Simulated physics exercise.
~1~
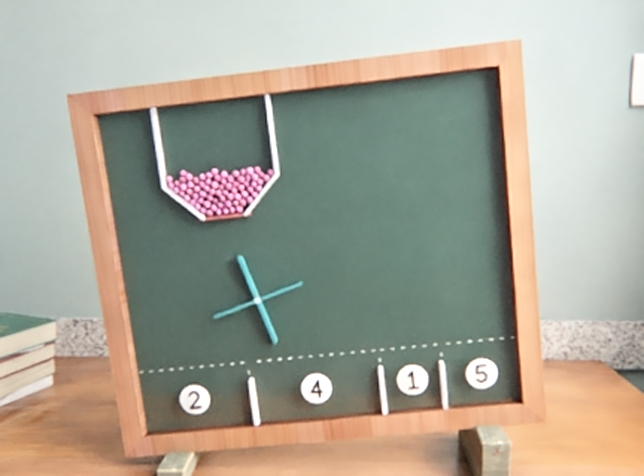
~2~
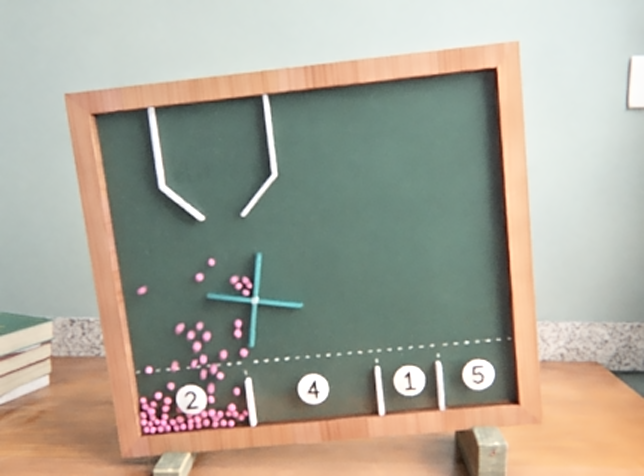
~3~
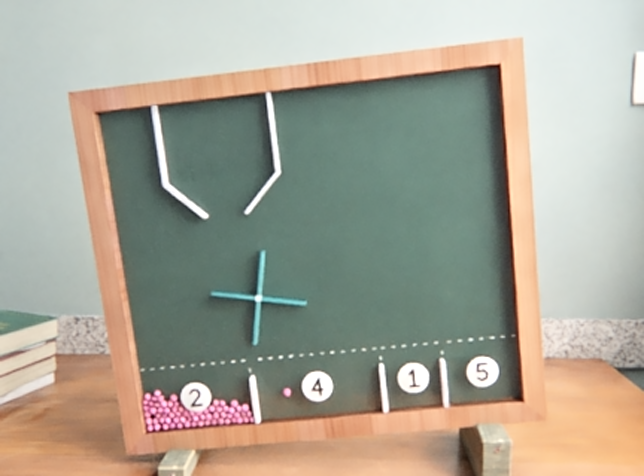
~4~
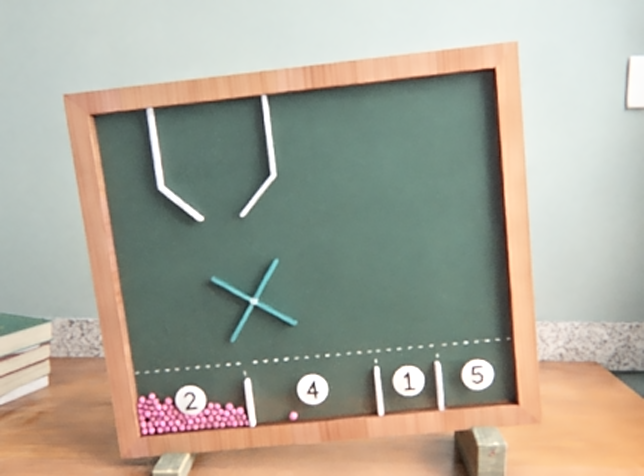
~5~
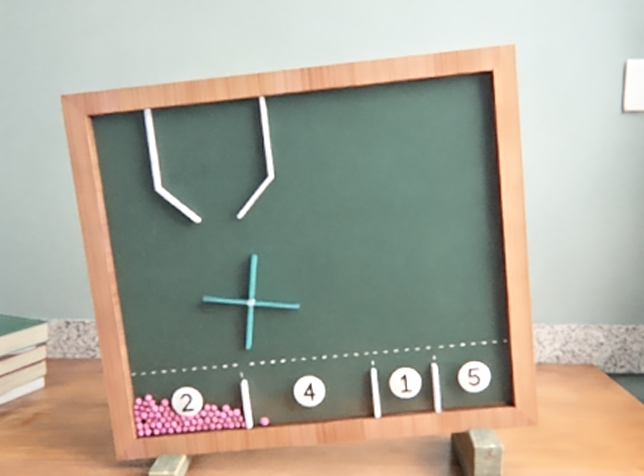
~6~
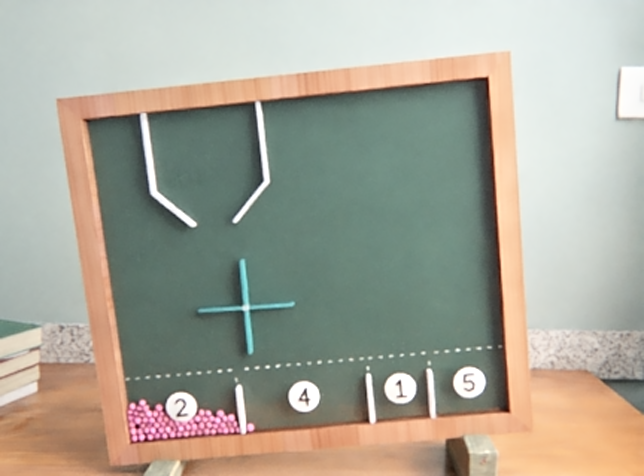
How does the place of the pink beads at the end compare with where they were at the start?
At the start the pink beads were gathered in the hopper near the top of the board. By the end they had dropped to the bottom, with almost all of them heaped in the far-left bin marked two.
